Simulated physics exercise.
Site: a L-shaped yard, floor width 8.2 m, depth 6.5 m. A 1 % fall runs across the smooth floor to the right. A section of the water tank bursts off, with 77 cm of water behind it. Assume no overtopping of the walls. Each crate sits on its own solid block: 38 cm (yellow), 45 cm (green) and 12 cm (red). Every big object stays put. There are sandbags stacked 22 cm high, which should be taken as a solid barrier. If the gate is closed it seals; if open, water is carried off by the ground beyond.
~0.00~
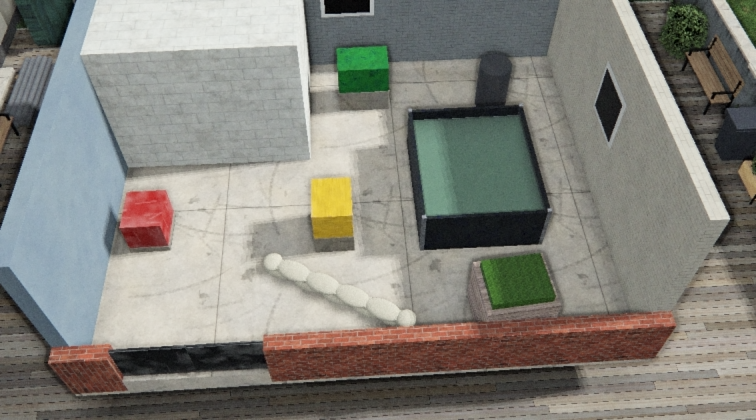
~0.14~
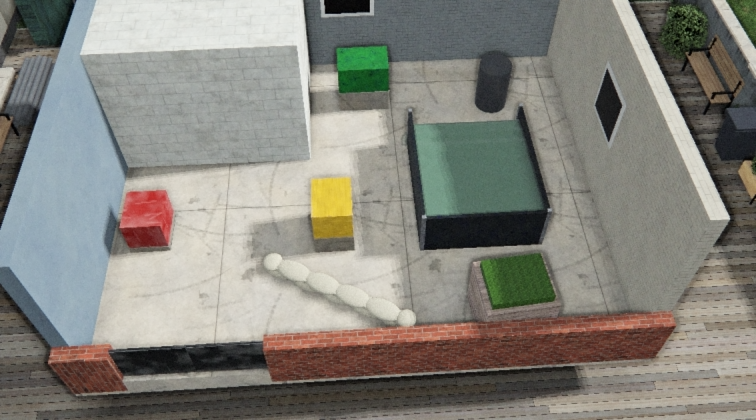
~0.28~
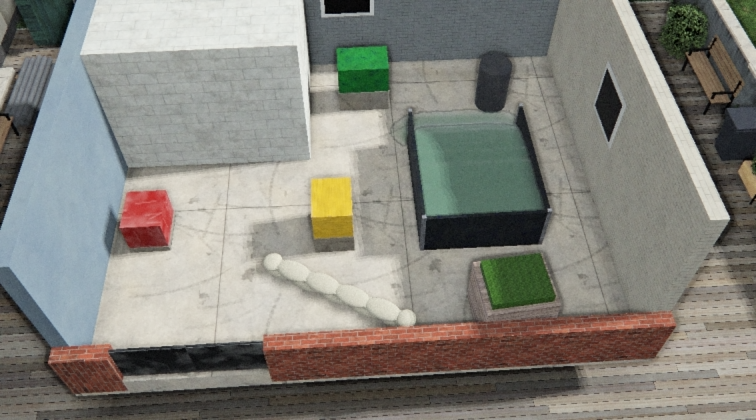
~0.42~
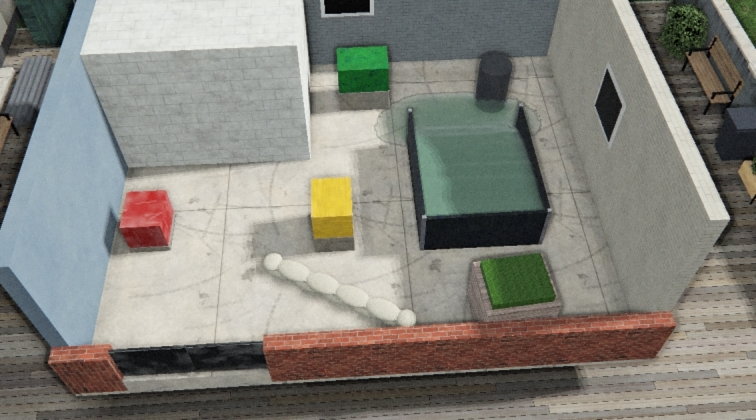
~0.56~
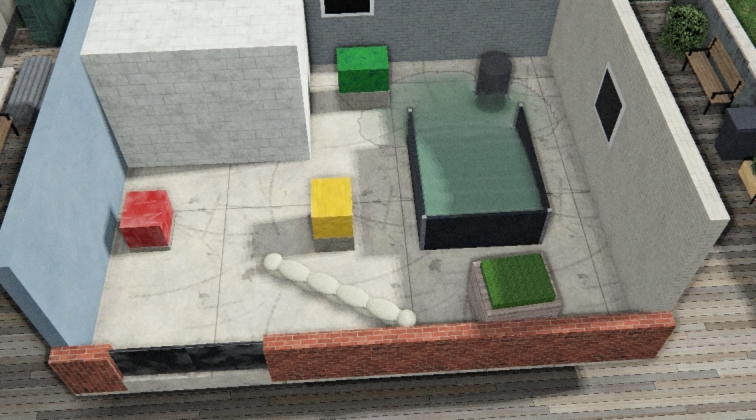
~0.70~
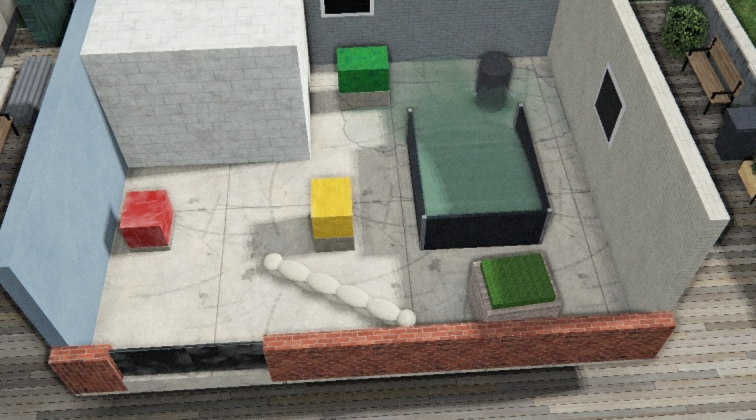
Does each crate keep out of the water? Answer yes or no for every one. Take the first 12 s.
Yellow crate: Yes, it keeps out of it. Green crate: Yes, it keeps out of it. Red crate: Yes, it keeps out of it.
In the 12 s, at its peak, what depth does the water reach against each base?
Yellow 23, green 32, red 8, all in cm.
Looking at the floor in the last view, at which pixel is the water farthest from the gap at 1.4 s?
I'd mark it close to (319, 65).
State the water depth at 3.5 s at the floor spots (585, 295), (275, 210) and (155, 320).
Roughly 1, 1 and 0 cm, in turn.
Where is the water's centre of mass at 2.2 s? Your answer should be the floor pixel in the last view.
The water's centre is around (457, 118).
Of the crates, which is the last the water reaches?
That would be the red one.
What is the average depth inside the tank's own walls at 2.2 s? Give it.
Mean depth: Some 25 cm.
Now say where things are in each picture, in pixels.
The first picture shows the water tank at (475, 161) is whole and still, 77 cm deep.
In the second picture, the front is at (405, 143), 1.1 m from the gap at (463, 134); 0.4 m2 of floor is under water; 77 cm left at the back of the water tank.
In the third picture, the front is at (397, 129), 1.2 m from the gap at (463, 135); 1.5 m2 of floor is under water; 77 cm left at the back of the water tank.
In the fourth picture, the front is at (529, 112), 1.6 m from the gap at (463, 136); 2.8 m2 of floor is under water; 77 cm left at the back of the water tank.
In the fifth picture, the front is at (525, 89), 2.0 m from the gap at (462, 136); 4.6 m2 of floor is under water; 70 cm left at the back of the water tank.
In the sixth picture, the front is at (398, 62), 2.5 m from the gap at (462, 136); 6.2 m2 of floor is under water; 66 cm left at the back of the water tank.
After 1.4 s water covers 25 % of the floor and is deepest (50 cm) near (416, 67); yellow plinth not reached, green plinth reached, red plinth not reached.
After 2.2 s water covers 30 % of the floor and is deepest (49 cm) near (319, 65); yellow plinth not reached, green plinth reached, red plinth not reached.
After 3.5 s water covers 50 % of the floor and is deepest (36 cm) near (545, 56); yellow plinth reached, green plinth reached, red plinth not reached.
After 7.0 s water covers 85 % of the floor and is deepest (26 cm) near (565, 341); yellow plinth reached, green plinth reached, red plinth reached.
After 12.0 s water covers 100 % of the floor and is deepest (16 cm) near (583, 175); highest at the yellow plinth 23 cm, highest at the green plinth 32 cm, highest at the red plinth 8 cm.
